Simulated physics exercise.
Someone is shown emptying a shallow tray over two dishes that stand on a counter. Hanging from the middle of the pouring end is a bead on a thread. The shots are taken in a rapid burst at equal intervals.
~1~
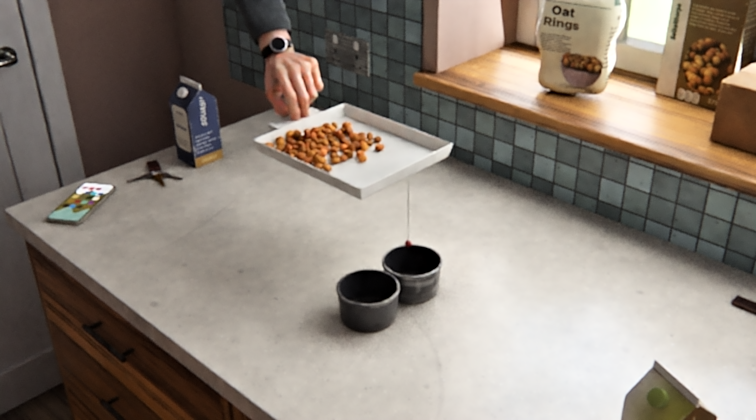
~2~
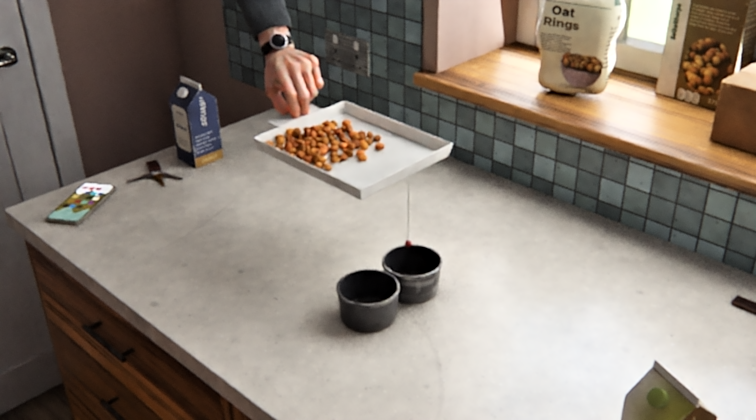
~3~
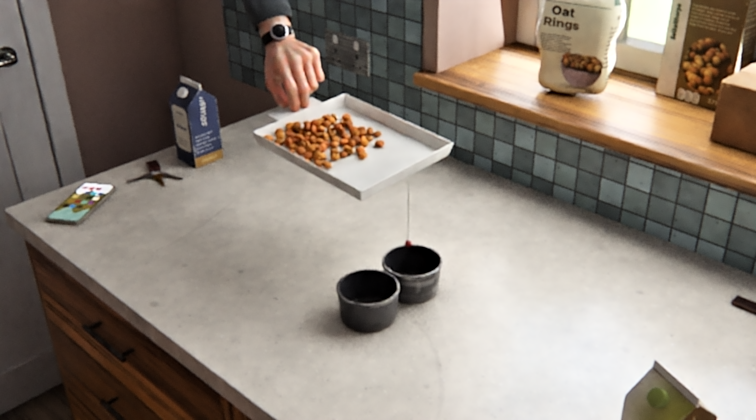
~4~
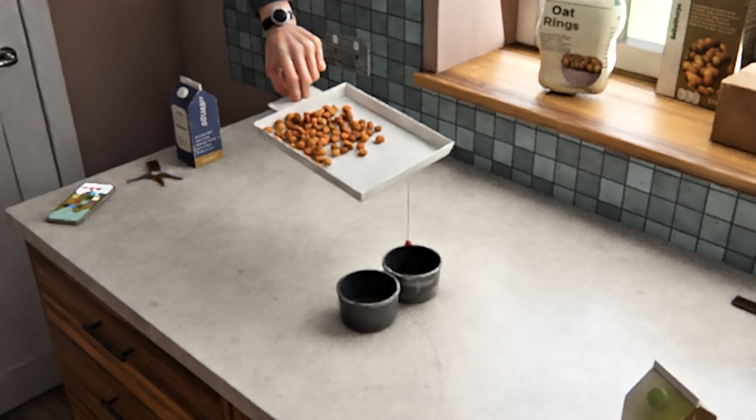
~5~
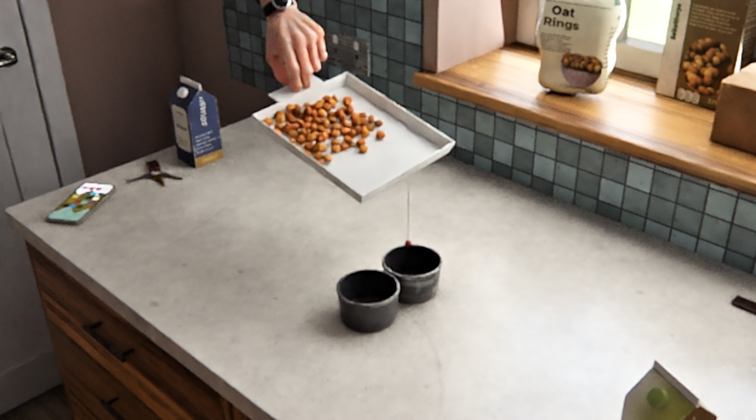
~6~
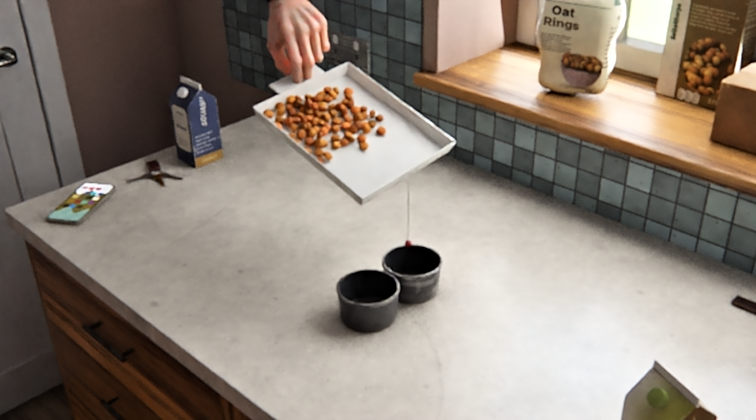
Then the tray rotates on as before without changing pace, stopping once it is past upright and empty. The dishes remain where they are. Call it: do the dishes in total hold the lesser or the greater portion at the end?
In total they hold the greater portion.
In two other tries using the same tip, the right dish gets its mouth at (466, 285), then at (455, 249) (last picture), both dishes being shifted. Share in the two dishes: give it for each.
It works out to 0 percent and then 50 percent.
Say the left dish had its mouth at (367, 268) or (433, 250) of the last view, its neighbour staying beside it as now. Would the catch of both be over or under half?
Together the dishes get less than a half first, then less than a half.
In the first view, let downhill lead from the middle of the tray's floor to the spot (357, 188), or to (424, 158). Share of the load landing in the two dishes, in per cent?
70 % and 0 %.
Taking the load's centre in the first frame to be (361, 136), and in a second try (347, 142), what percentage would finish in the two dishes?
Some 60 and then some 70 per cent.
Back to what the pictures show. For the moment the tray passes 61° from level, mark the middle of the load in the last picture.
The middle of the pieces sits at roughly (374, 178).
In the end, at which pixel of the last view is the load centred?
Close to (381, 310), more or less.
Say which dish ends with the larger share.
That's the left side.
Just after the last frame, tray tipped steeply; almost all on the tray; just a few in the air.
A moment on, tray tipped right over; roughly a third on the tray; roughly a quarter in the left dish; about a tenth in the right dish; roughly a quarter outside both; about a tenth in the air.
Further on, tray tipped past a quarter turn; roughly half in the left dish; roughly a quarter in the right dish; roughly a third outside both.
When it is over, tray tipped past a quarter turn; roughly half in the left dish; roughly a quarter in the right dish; roughly a third outside both.
